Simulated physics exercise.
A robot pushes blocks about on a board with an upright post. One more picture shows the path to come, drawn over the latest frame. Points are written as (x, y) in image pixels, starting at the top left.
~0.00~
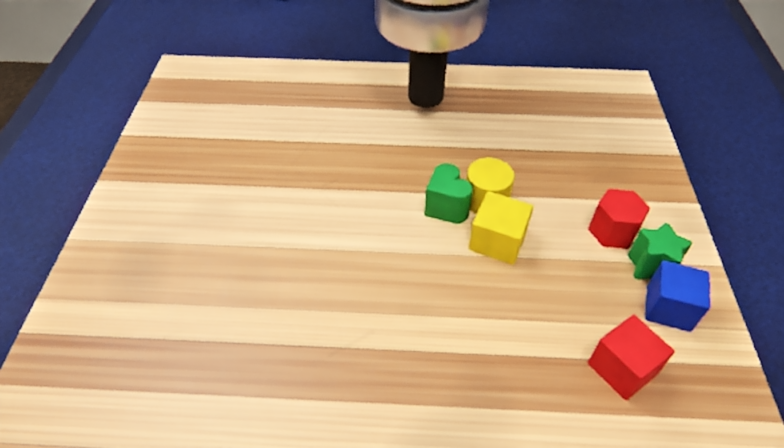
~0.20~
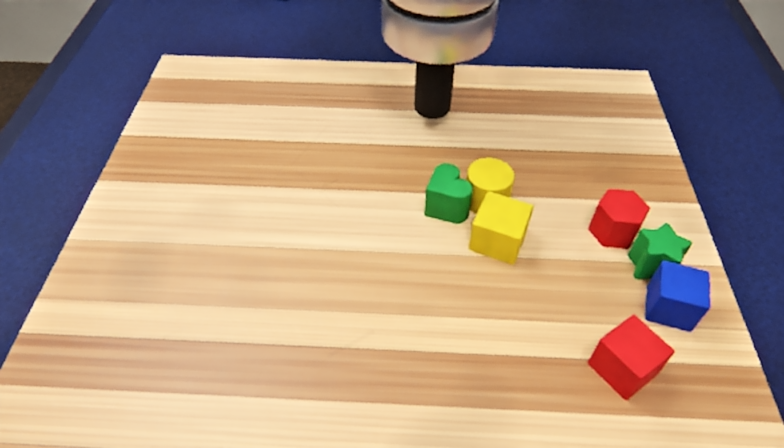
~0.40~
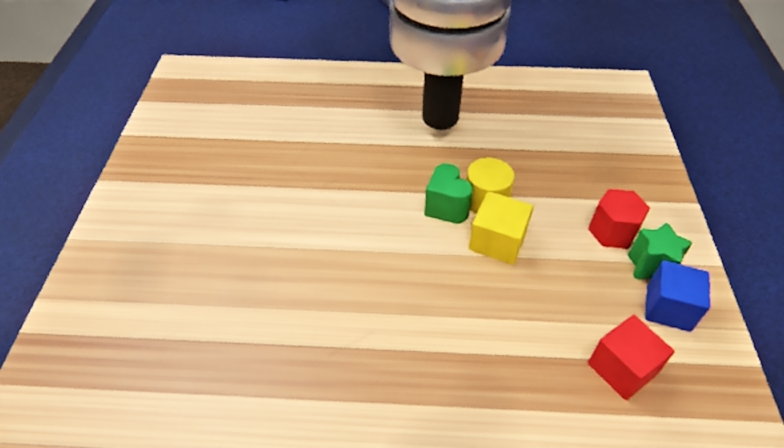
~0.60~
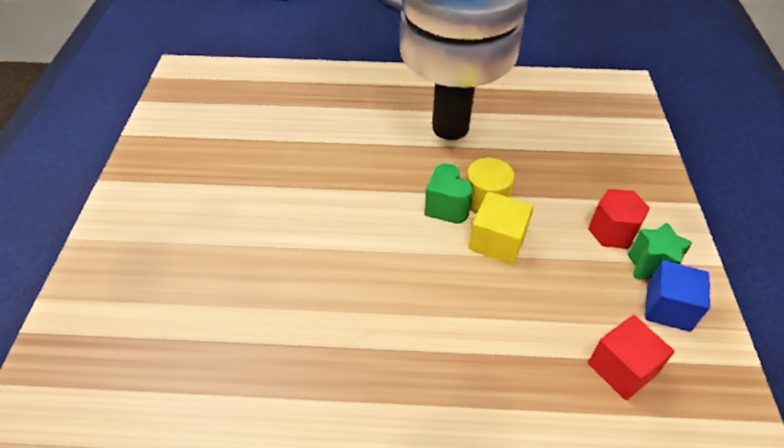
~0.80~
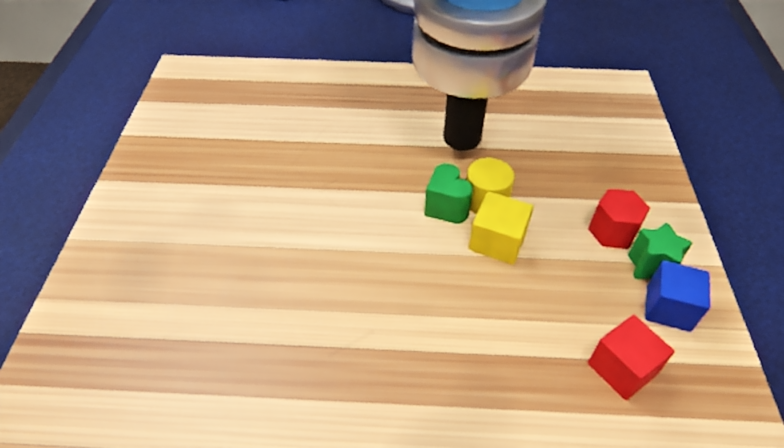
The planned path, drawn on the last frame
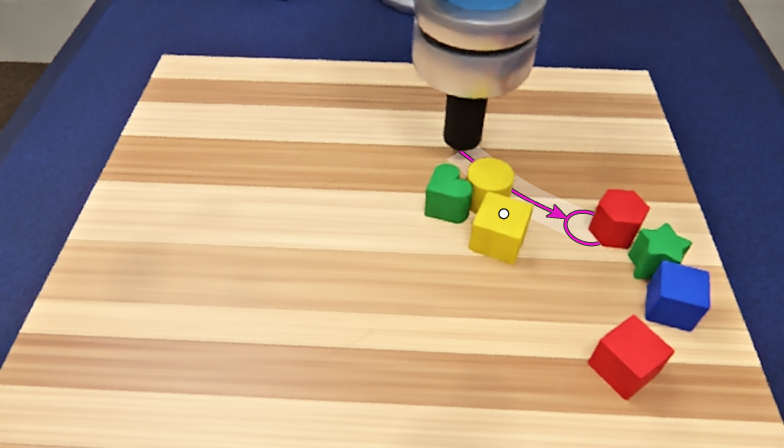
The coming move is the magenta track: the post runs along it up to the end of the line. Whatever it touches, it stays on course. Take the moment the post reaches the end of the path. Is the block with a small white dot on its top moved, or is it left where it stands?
By the last moment, the block with a small white dot on its top will have left its place.
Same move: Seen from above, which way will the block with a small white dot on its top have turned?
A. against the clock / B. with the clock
A (against the clock)
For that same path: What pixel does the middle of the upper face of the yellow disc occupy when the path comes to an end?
Its top face will be centred at roughly (500, 192).
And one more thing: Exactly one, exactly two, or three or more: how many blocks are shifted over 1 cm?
Answer: 3+.
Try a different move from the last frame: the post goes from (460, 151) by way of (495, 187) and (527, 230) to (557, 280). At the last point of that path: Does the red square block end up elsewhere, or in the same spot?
That block stays.
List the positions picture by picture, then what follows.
Post tip (426, 98); block tops, green heart-shaped block (449, 181); yellow disc (491, 173); yellow square block (504, 214); red hexagonal block (625, 205); green star (667, 241), in the first frame.
Post (432, 109); blocks unchanged, in the second frame.
Post (440, 119); blocks unchanged, in the third frame.
Post (450, 129); blocks unchanged, in the fourth frame.
Post (462, 139); green heart-shaped block (449, 181); yellow disc (491, 173); yellow square block (504, 214); red hexagonal block (625, 205); green star (667, 241), in the fifth frame.
Path on the board, from (460, 151) by way of (515, 192) to (587, 228); the dot is on the yellow square block.
The first path, step by step. One third of the way, post (498, 167); yellow disc (494, 181); yellow square block (504, 219), turned 10° anticlockwise.
Two thirds of the way, post (542, 193); yellow disc (500, 192); yellow square block (500, 230), turned 30° anticlockwise.
At the end, post (592, 216); green heart-shaped block in place; yellow disc (500, 192); yellow square block (500, 230), turned 30° anticlockwise; red hexagonal block (644, 209), turned 15° anticlockwise; green star in place.
